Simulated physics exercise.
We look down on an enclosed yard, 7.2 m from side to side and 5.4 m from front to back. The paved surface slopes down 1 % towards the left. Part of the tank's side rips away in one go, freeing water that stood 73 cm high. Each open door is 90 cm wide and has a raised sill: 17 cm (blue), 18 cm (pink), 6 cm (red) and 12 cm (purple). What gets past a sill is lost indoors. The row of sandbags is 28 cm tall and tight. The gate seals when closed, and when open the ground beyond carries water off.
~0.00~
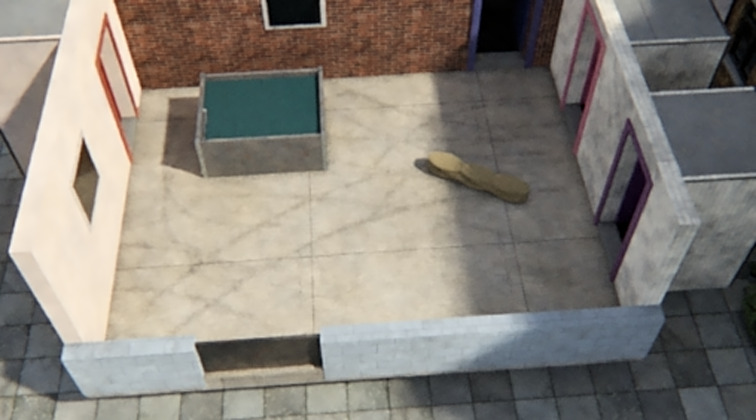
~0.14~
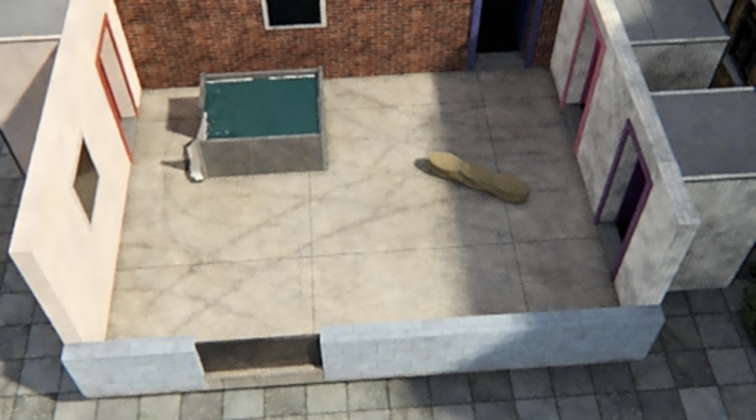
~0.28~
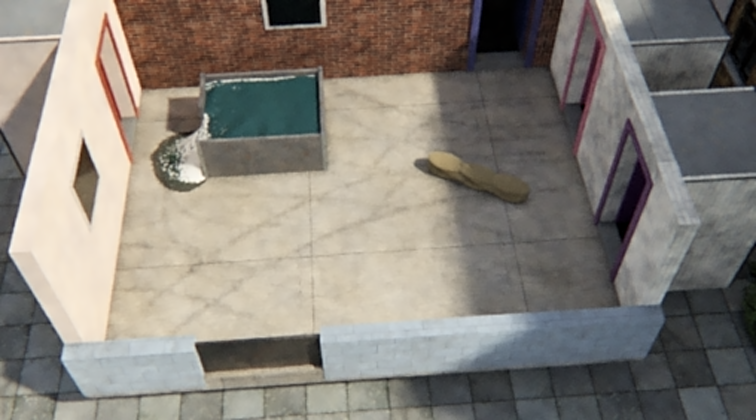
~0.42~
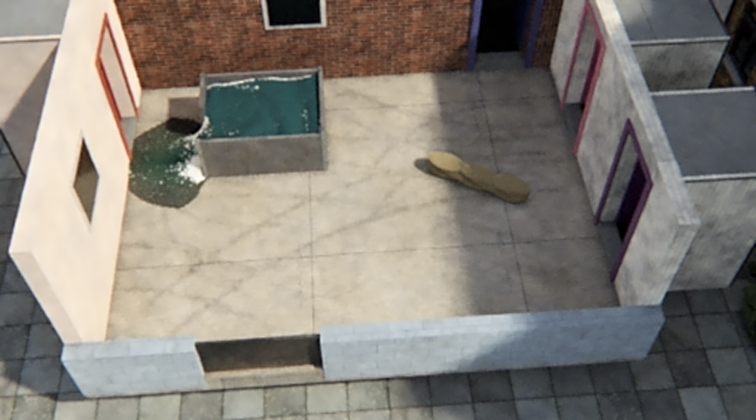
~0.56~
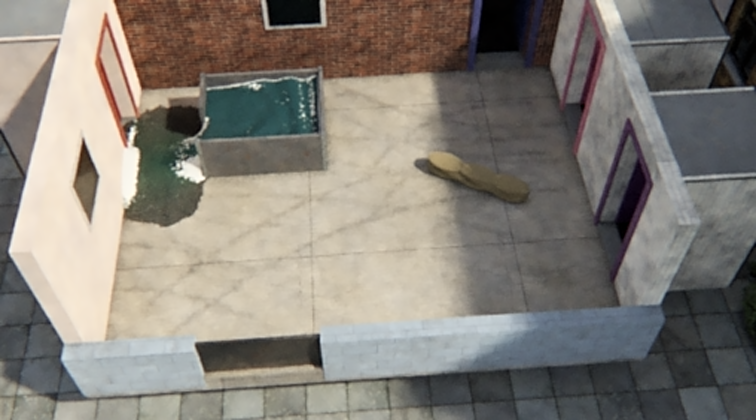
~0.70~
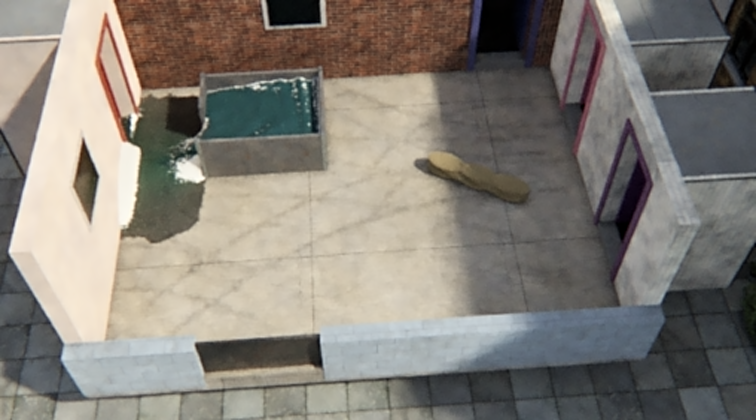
Walled yard seen from above, with water pouring from the left side of a concrete tank, spreading across paving and splashing the left wall.
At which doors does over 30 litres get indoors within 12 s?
Door by door: At the blue door it stays under the limit; at the pink door it does not reach the limit; at the red door it passes the limit; at the purple door it keeps below the limit.
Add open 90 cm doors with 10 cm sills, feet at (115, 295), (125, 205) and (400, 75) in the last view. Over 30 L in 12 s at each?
In that order: Under, past it, not over.
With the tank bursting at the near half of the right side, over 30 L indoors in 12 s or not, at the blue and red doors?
Against that limit: Blue under, red under.
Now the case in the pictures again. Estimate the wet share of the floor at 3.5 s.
Some 35 per cent of it.
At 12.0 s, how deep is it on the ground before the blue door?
Some 6.0 cm.
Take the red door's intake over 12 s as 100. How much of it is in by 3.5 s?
About 70 per cent.
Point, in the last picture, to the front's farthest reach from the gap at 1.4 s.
Near (105, 346).
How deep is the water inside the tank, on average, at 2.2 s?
About 37 cm.
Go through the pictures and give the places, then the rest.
The first frame shows still water, 73 cm deep, in the tank at (262, 108).
In the second frame, water pours out at (206, 146) and has run 0.5 m, to (196, 142); typically 9 cm deep outside, 73 cm at the tank's back.
In the third frame, the front is at (158, 155), 0.9 m from the gap at (207, 148); 0.7 m2 of floor is under water; 73 cm left at the back of the tank.
In the fourth frame, water pours out at (207, 149) and has run 1.3 m, to (134, 146); typically 8 cm deep outside, 72 cm at the tank's back.
In the fifth frame, the front is at (124, 215), 1.6 m from the gap at (207, 149); 2.6 m2 of floor is under water; 62 cm left at the back of the tank.
In the sixth frame, water pours out at (207, 149) and has run 1.9 m, to (121, 233); typically 6 cm deep outside, 61 cm at the tank's back.
After 1.4 s water covers 10 % of the floor and is deepest (43 cm) near (129, 176); blue door not reached, pink door not reached, red door 26 cm at the sill, 100 L in, purple door not reached.
After 2.2 s water covers 20 % of the floor and is deepest (32 cm) near (131, 168); blue door not reached, pink door not reached, red door 22 cm at the sill, 215 L in, purple door not reached.
After 3.5 s water covers 35 % of the floor and is deepest (24 cm) near (129, 176); blue door not reached, pink door not reached, red door 17 cm at the sill, 314 L in, purple door not reached.
After 7.0 s water covers 80 % of the floor and is deepest (13 cm) near (129, 176); blue door 2 cm at the sill, 0 L in, pink door not reached, red door 10 cm at the sill, 420 L in, purple door 5 cm at the sill, 0 L in.
After 12.0 s water covers 95 % of the floor and is deepest (8 cm) near (131, 168); blue door 6 cm at the sill, 0 L in, pink door 3 cm at the sill, 0 L in, red door 5 cm at the sill, 441 L in, purple door 3 cm at the sill, 0 L in.
